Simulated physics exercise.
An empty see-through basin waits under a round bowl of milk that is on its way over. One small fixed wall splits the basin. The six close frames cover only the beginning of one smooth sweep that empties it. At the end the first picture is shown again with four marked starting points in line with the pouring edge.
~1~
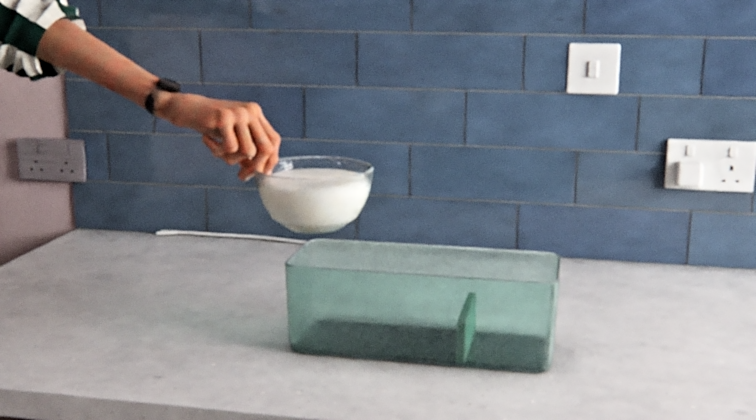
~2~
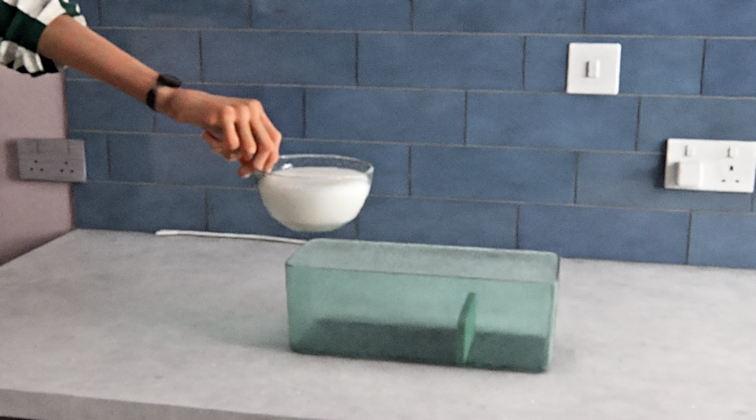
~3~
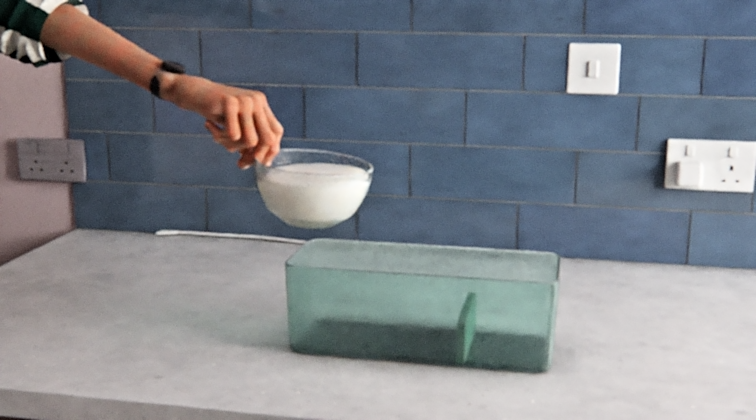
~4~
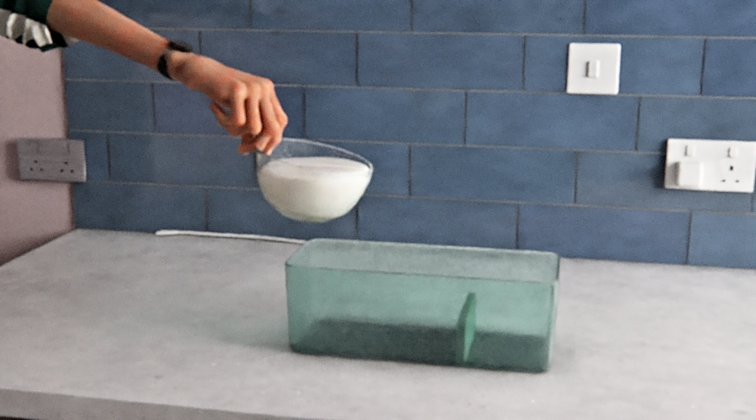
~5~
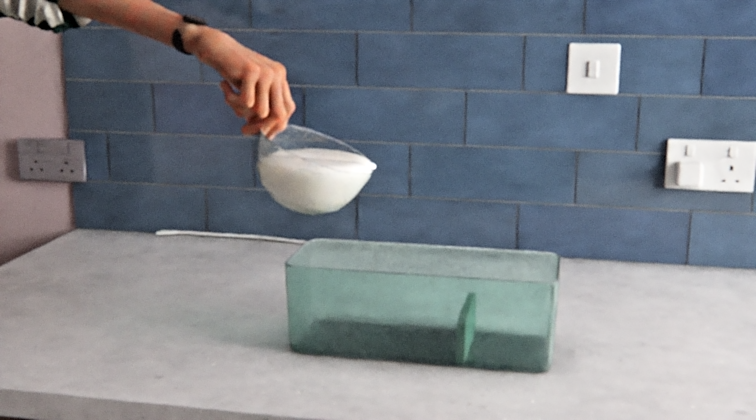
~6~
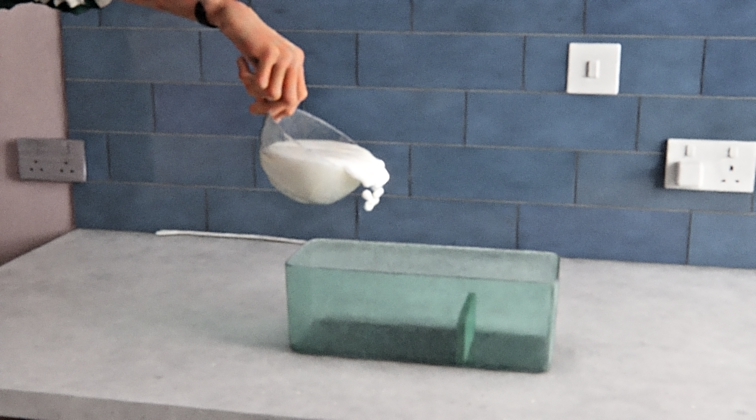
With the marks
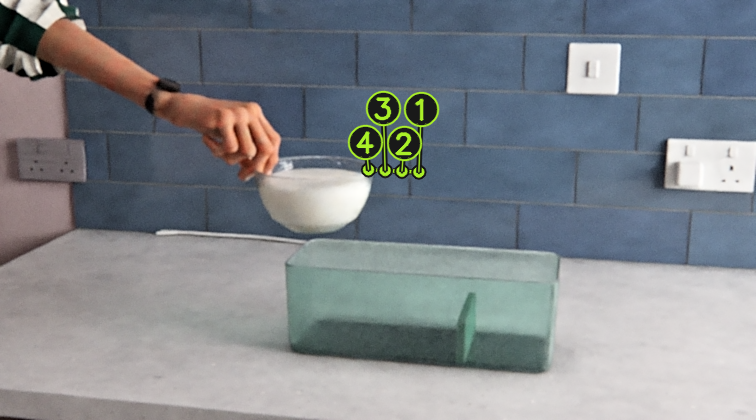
A hand with a dark band on its wrist reaches in from the upper left, holding a clear round bowl of milk above a pale grey worktop, seen from the front and slightly above. Below sits a see-through green basin with a low divider right of its middle, before blue wall tiles with white sockets. The hand rises and tilts the bowl rightward until milk slips over its lip, while the view stays still.
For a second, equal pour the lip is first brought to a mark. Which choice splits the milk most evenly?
The answer is spot 3.
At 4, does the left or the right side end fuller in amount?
The left side.
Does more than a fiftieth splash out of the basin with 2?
No.
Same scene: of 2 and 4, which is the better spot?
2.
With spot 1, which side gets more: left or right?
The right one.
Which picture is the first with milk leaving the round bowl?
In picture 5.
On the marked copy, 1 at (418, 172); 2 at (401, 171); 3 at (385, 170); 4 at (368, 169).
For spot 1, about 7 % ends left of the wall and 93 % right of it.
For spot 2, about 19 % ends left of the wall and 81 % right of it.
For spot 3, about 52 % ends left of the wall and 47 % right of it.
For spot 4, about 89 % ends left of the wall and 10 % right of it.
